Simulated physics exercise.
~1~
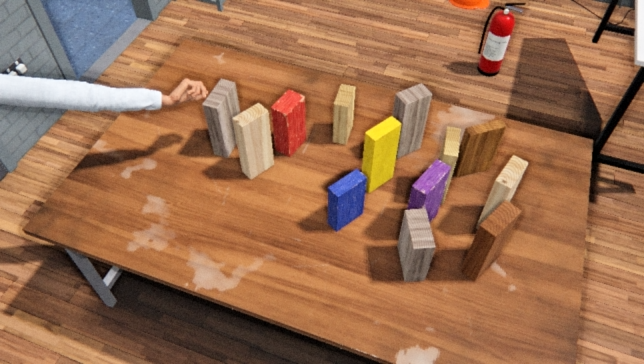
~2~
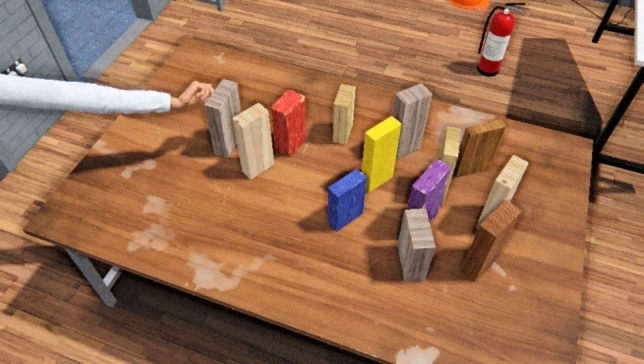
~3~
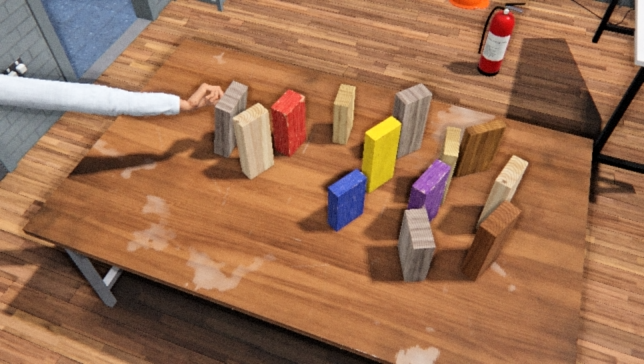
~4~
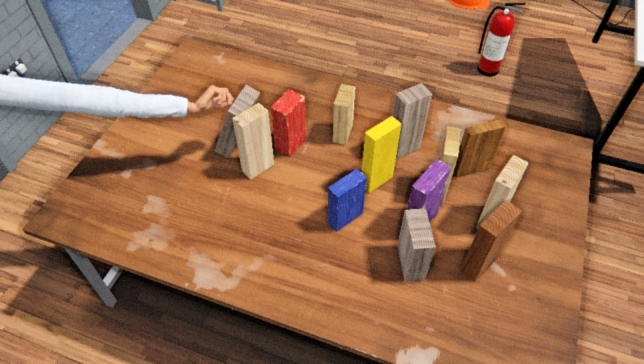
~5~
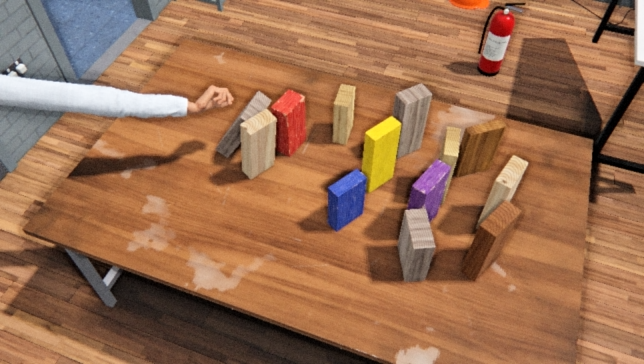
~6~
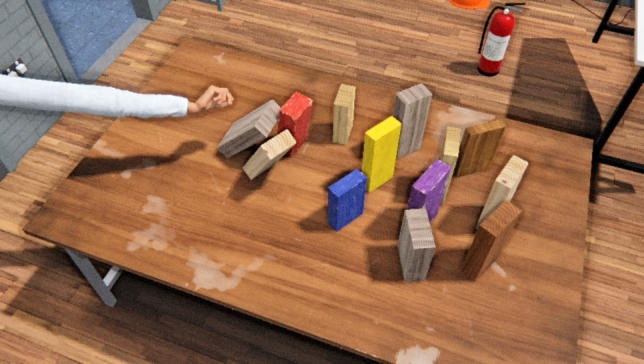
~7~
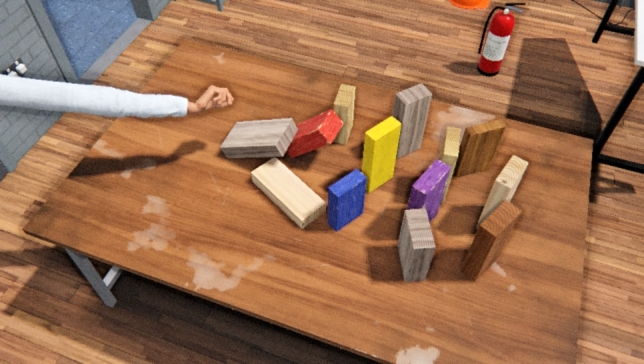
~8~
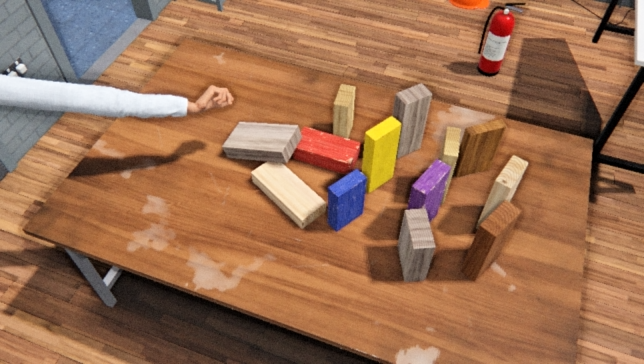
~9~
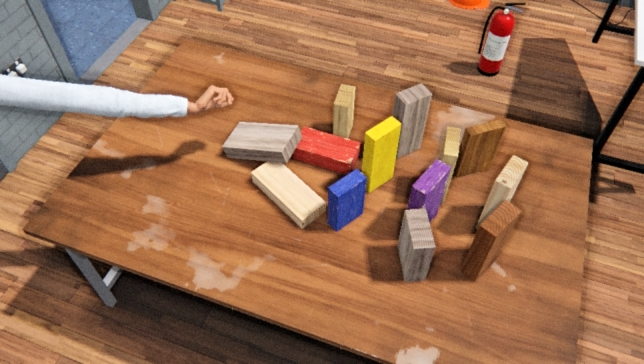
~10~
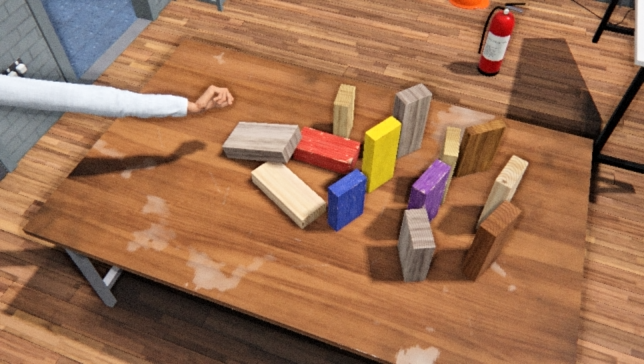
A hand reaches in from the left and pushes a tall grey wooden block at the near end of a loose crowd of upright blocks on a brown wooden table, seen from above at an angle. Red, blue, yellow and purple blocks stand among plain ones, with a fire extinguisher on the floor behind. The grey block leans right and tips into a pale block and the red one as the hand stops. The pale block falls toward the front, then the red block topples to the right. All three lie flat, while the blue, yellow, purple and remaining blocks stay standing.
